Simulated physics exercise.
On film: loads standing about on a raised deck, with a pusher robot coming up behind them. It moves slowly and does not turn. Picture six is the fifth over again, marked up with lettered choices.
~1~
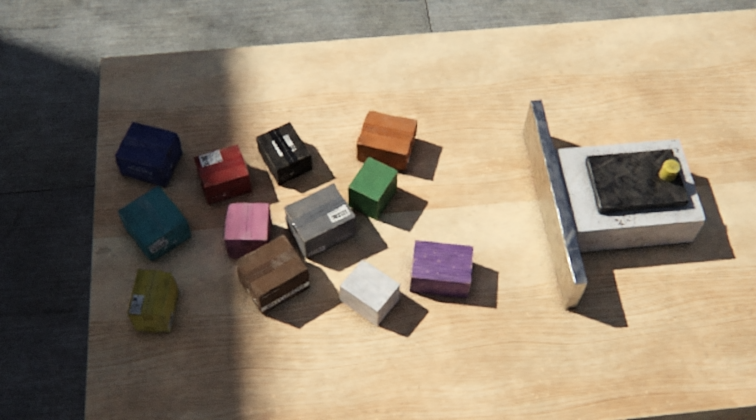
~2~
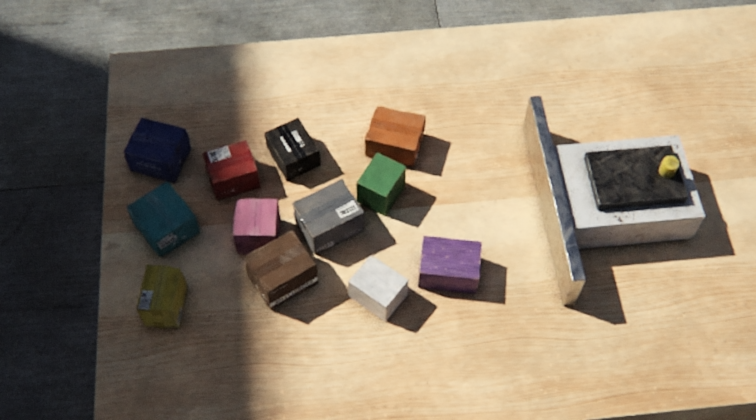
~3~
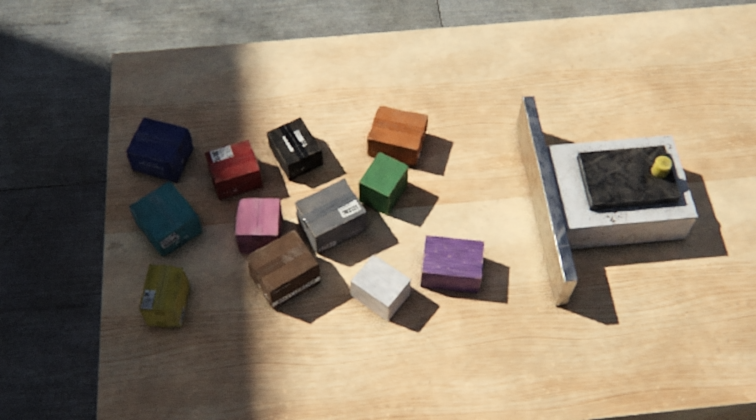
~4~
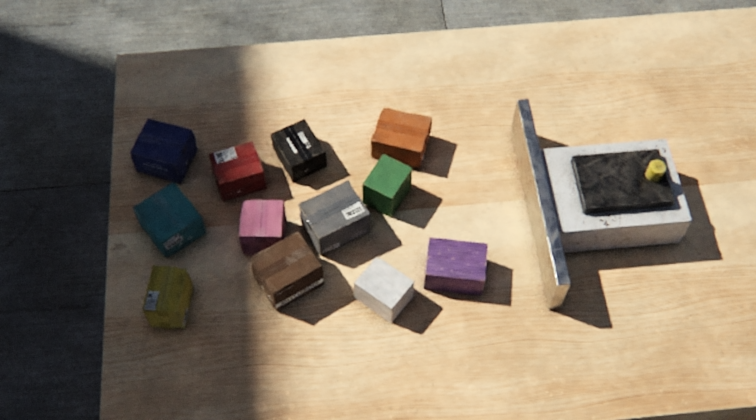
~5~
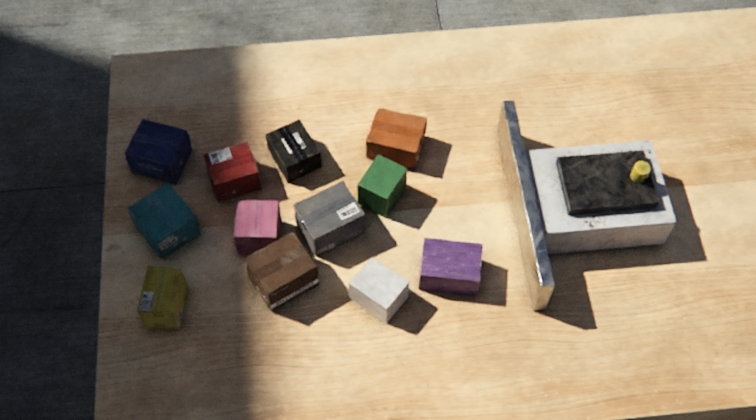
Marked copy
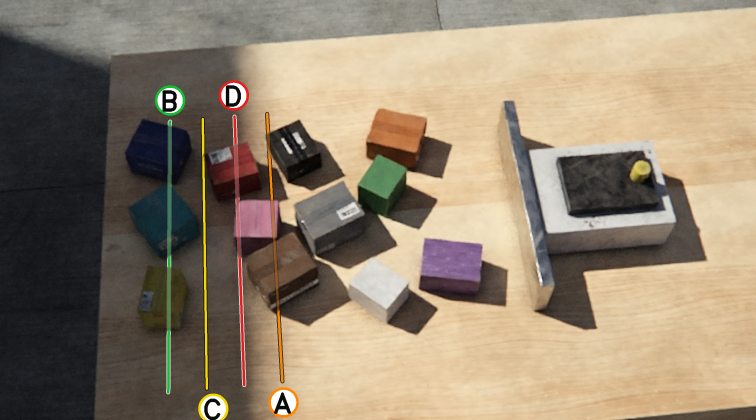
In this clip, small boxes of various colours stand scattered on the left side of a raised wooden deck, while a pale pusher robot with a wide front plate slides slowly left toward them without turning or touching any.
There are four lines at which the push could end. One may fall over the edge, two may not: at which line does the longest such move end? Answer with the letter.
It should halt at D.
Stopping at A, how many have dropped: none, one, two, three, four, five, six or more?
In all, none.
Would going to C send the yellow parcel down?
By then, yes.
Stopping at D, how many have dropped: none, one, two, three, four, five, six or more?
The count is none.
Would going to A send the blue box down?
No.
On the marked copy, A at (274, 237); B at (169, 246); C at (205, 243); D at (239, 240).
Taking D. A third of the way, robot (497, 190); white crate (336, 291); orange box (378, 139).
Two thirds of the way, robot (394, 199); blue box (152, 150); turquoise parcel (159, 217).
When it is over, robot (314, 206); yellow parcel (106, 319); red parcel (118, 183); none fallen.
As for the rest, A is within the limit but short; B drops six; C drops four.
